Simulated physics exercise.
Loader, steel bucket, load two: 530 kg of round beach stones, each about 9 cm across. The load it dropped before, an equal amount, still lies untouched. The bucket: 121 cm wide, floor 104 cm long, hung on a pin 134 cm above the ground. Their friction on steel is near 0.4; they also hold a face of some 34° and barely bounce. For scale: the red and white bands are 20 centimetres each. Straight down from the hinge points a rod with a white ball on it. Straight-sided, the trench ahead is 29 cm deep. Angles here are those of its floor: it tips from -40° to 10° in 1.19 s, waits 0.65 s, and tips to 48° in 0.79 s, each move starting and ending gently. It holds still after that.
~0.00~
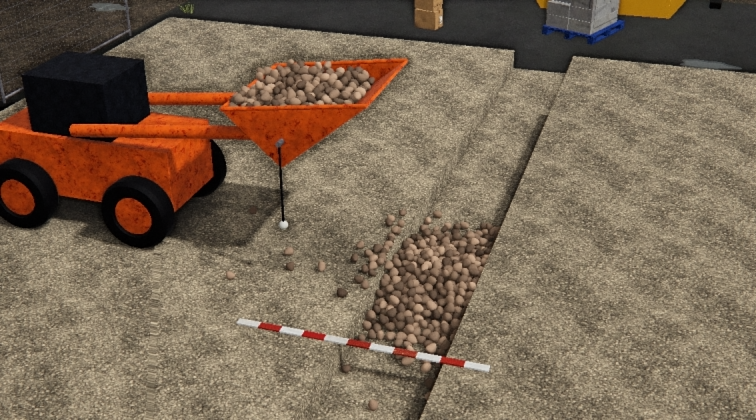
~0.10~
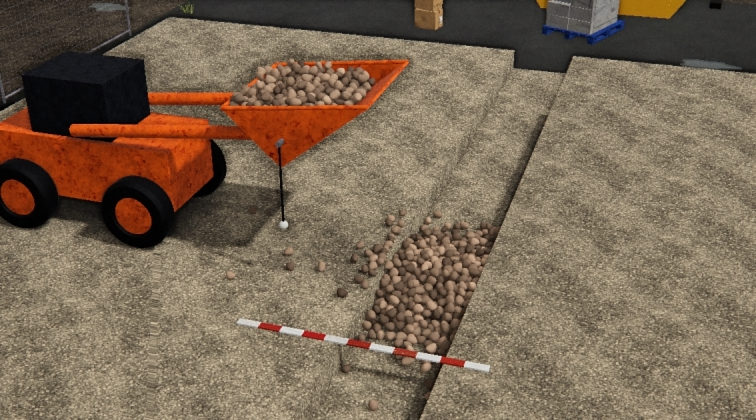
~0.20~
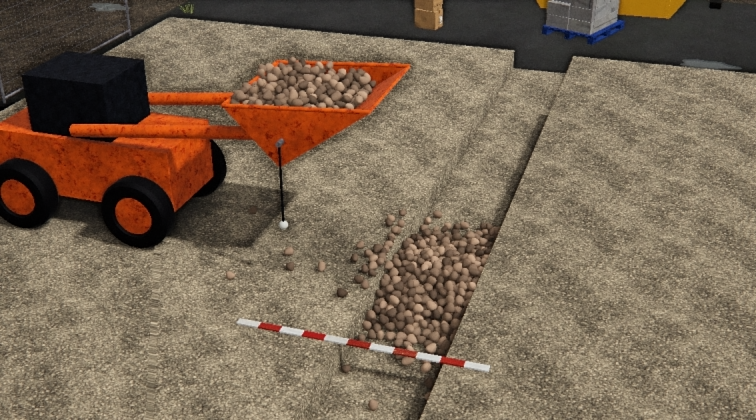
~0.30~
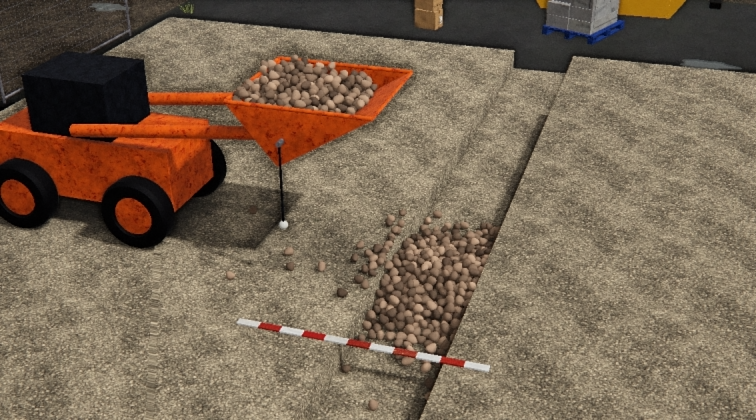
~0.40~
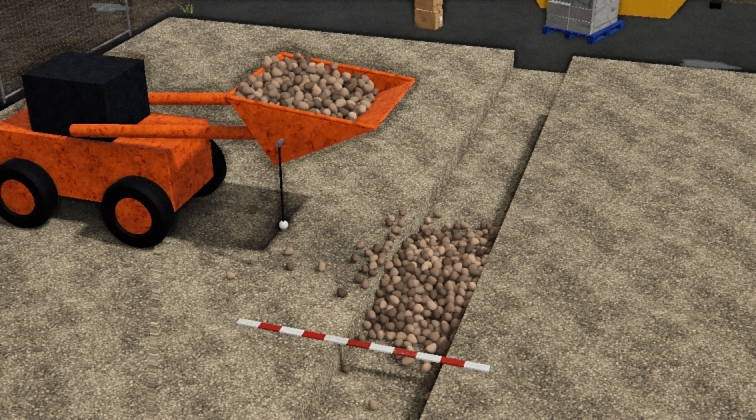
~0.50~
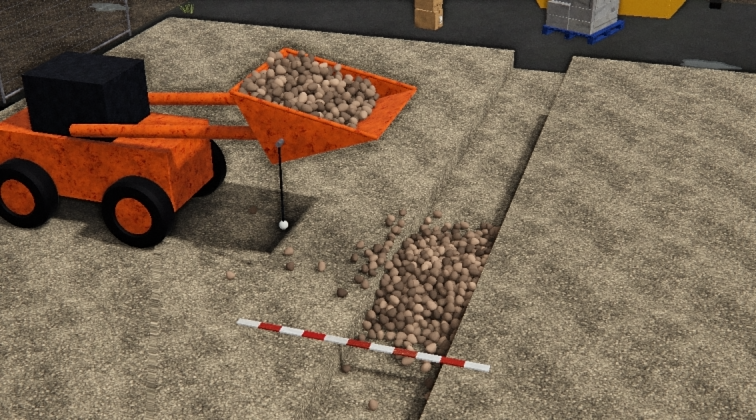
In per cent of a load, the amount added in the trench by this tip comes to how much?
It comes to roughly 81 per cent.
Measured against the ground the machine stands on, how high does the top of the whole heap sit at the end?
Height above ground: About 22 cm.
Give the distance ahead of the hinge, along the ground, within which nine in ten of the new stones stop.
About 150 cm.
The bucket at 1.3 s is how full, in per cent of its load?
It keeps some 100 percent of its load.
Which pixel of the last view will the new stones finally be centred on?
The centre sits about (416, 260).
After 0.9 s the floor is at 2°; in per cent of one load, 100 in the bucket, 5 short of the trench, 95 in the trench; the foremost stones are at (480, 281).
After 1.3 s the floor is at 10°; in per cent of one load, 100 in the bucket, 5 short of the trench, 95 in the trench; the foremost stones are at (480, 281).
After 3.1 s the floor is at 48°; in per cent of one load, 0 in the bucket, 27 short of the trench, 172 in the trench, 1 past the trench; the foremost stones are at (490, 273).
After 5.8 s the floor is at 48°; in per cent of one load, 0 in the bucket, 24 short of the trench, 176 in the trench, 1 past the trench; the foremost stones are at (490, 274). Net gain in the trench, 81.
